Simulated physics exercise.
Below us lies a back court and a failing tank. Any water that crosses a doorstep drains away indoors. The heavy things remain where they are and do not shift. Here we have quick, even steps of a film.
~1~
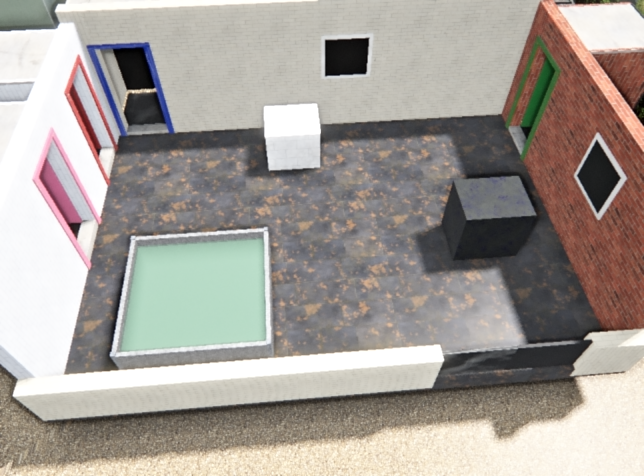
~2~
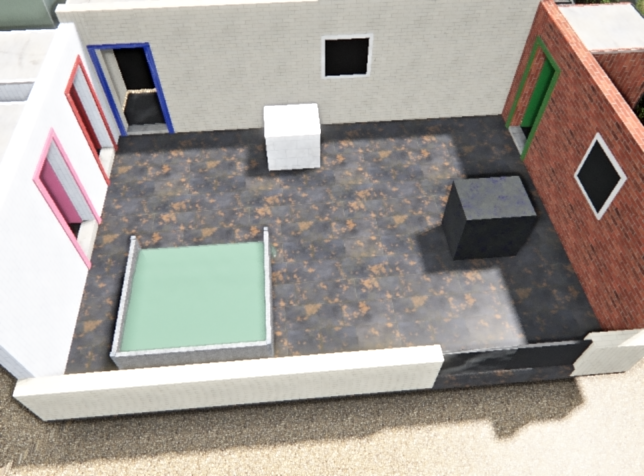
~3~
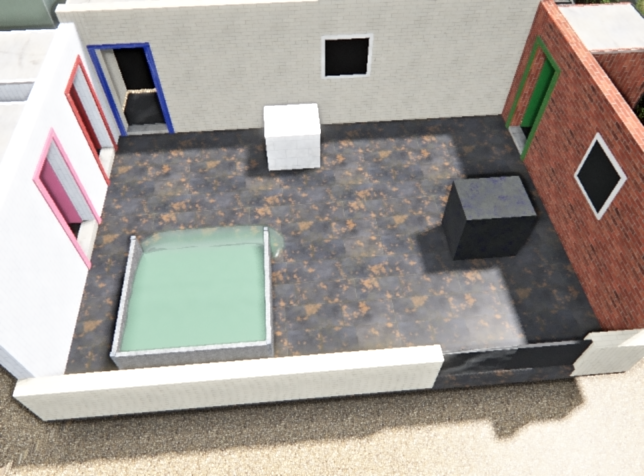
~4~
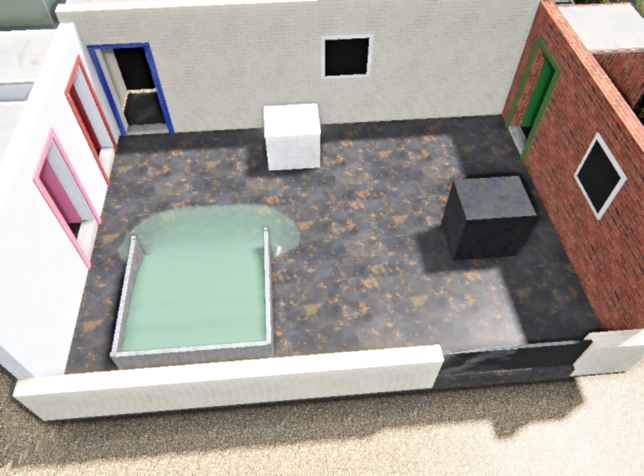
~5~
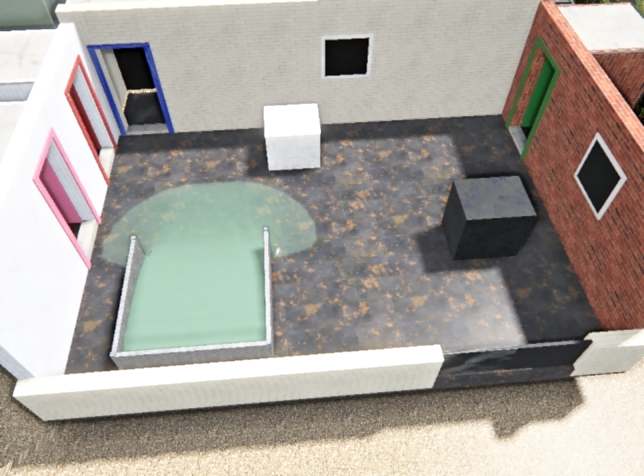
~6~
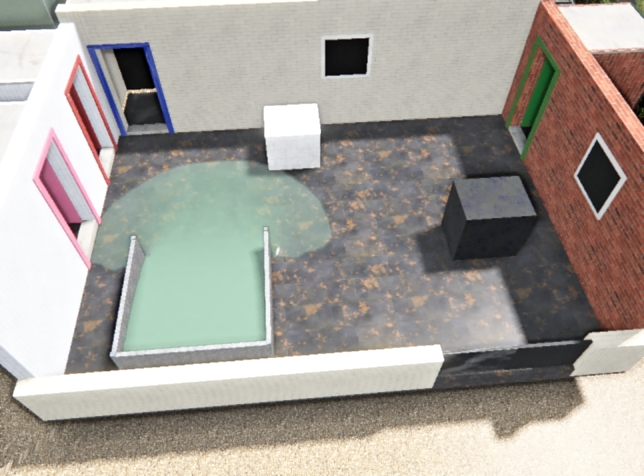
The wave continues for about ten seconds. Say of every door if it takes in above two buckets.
I expect the blue door to go over the limit. I expect the red door to go over the limit. I expect the green door to go over the limit. I expect the pink door to stay within two buckets.
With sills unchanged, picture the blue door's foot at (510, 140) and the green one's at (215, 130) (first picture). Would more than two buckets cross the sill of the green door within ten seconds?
Note: Green one comes out above.
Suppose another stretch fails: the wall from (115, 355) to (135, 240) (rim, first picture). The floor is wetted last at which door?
It's the green door that comes last.
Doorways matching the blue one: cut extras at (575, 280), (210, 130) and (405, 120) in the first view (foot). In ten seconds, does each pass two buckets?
The first new doorway comes up short, the second tops it, the third comes up short.
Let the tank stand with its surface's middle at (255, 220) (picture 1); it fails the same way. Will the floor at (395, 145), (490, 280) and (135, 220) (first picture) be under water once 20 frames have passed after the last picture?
Going through them in turn: Waterlogged, still bare and waterlogged.
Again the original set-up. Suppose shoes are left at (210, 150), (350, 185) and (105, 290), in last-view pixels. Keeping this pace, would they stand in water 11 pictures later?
First swamped, then swamped, then spared.
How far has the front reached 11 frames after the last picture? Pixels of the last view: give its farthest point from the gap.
The wet point farthest out is around (411, 138).
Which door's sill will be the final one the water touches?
That would be the one in green.
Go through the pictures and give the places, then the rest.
In the first frame, the tank at (197, 290) is whole and still.
In the second frame, water pours out on the tank's far side and has run to (274, 255).
In the third frame, water pours out on the tank's far side and has run to (280, 241).
In the fourth frame, water pours out on the tank's far side and has run to (289, 223).
In the fifth frame, water pours out on the tank's far side and has run to (278, 193).
In the sixth frame, the front is at (183, 167), out from the gap on the tank's far side.
A moment on, water covers 30 % of the floor; the blue door under two buckets in, the red door wet at the sill, nothing in, the green door not reached, the pink door wet at the sill, nothing in.
Next, water covers 40 % of the floor; the blue door far over two buckets in, the red door wet at the sill, nothing in, the green door not reached, the pink door wet at the sill, nothing in.
Then, water covers 55 % of the floor; the blue door far over two buckets in, the red door over two buckets in, the green door not reached, the pink door wet at the sill, nothing in.
Later, water covers 75 % of the floor; the blue door far over two buckets in, the red door over two buckets in, the green door far over two buckets in, the pink door wet at the sill, nothing in.
In the end, water covers 95 % of the floor; the blue door far over two buckets in, the red door over two buckets in, the green door far over two buckets in, the pink door wet at the sill, nothing in.
